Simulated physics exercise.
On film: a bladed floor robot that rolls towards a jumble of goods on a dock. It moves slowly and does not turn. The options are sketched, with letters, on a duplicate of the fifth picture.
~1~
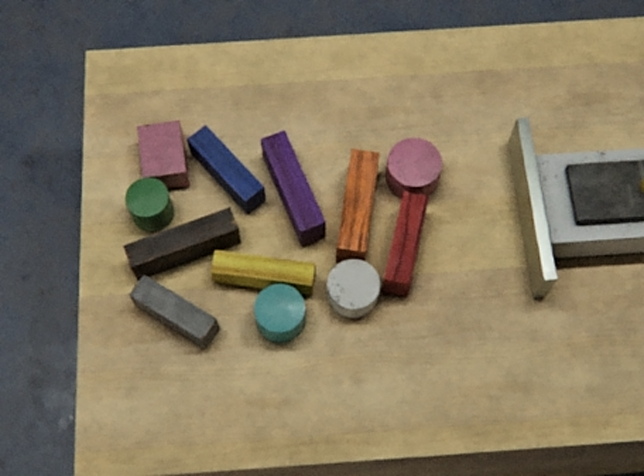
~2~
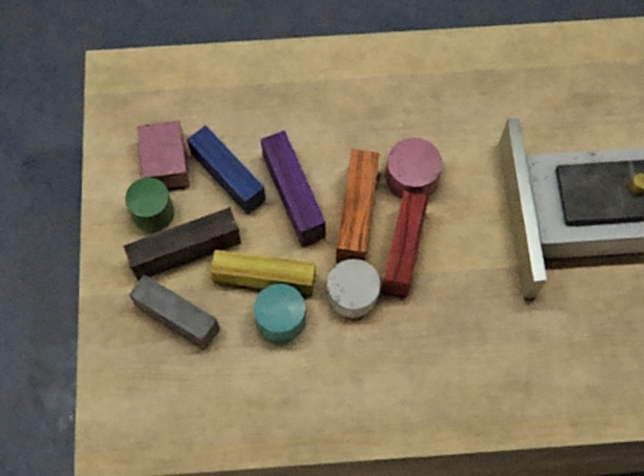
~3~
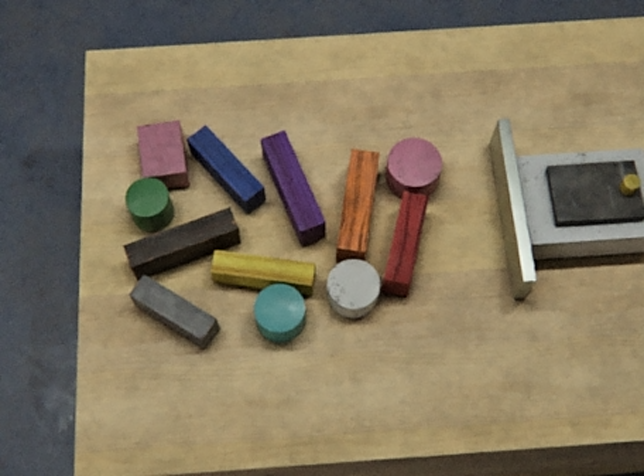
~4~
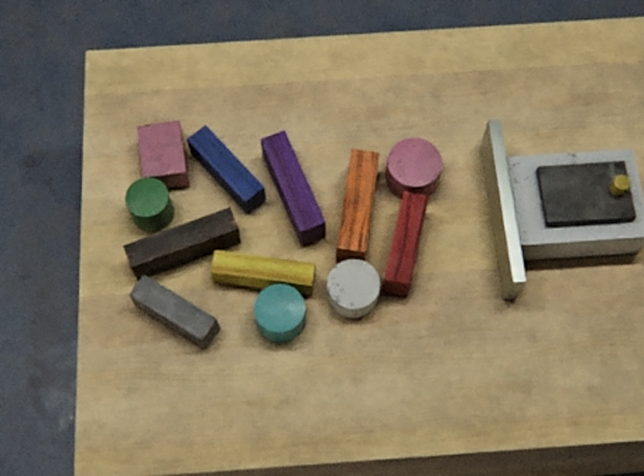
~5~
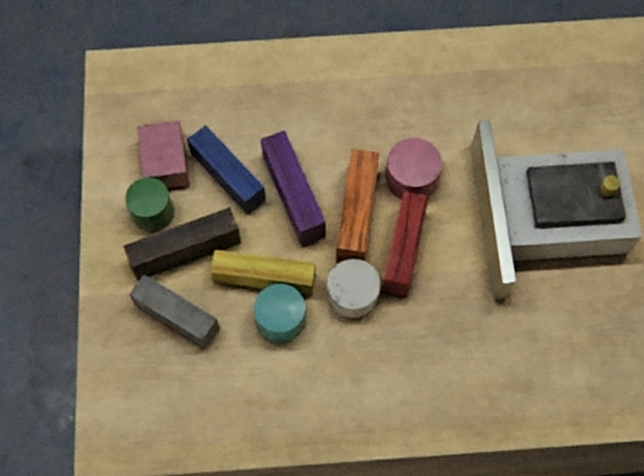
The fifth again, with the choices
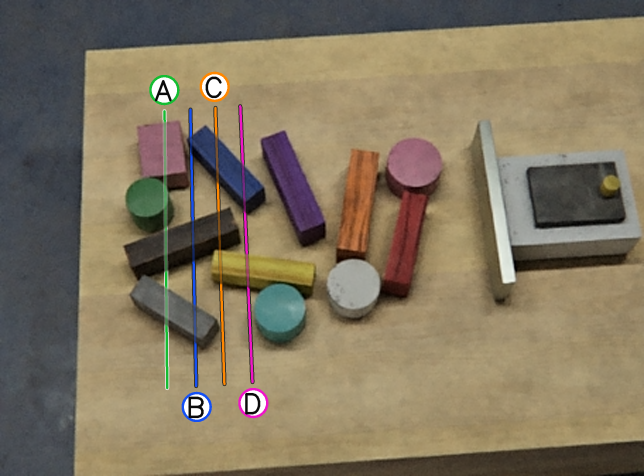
A bladed metal robot crept slowly left across a wooden surface toward a jumble of colourful sticks, blocks and round canisters, closing a little of the gap while none of the pieces moved.
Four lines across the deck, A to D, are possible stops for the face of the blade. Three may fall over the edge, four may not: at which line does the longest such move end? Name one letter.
Line C.
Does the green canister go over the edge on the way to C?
By then, yes.
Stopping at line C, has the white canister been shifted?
Yes.
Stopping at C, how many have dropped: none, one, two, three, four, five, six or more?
In all, three.
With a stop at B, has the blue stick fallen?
Yes.
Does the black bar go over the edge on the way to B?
Yes.
On the marked copy, A at (166, 241); B at (193, 240); C at (220, 238); D at (246, 236).
With C. Early on, robot (470, 200); white canister (343, 290); pink canister (356, 171).
Further on, robot (370, 207); black bar (114, 254); pink crate (126, 160).
At the end, robot (294, 212); black bar over the edge; green canister over the edge; three fallen.
As for the rest, A drops six; B drops five; D is within the limit but short.
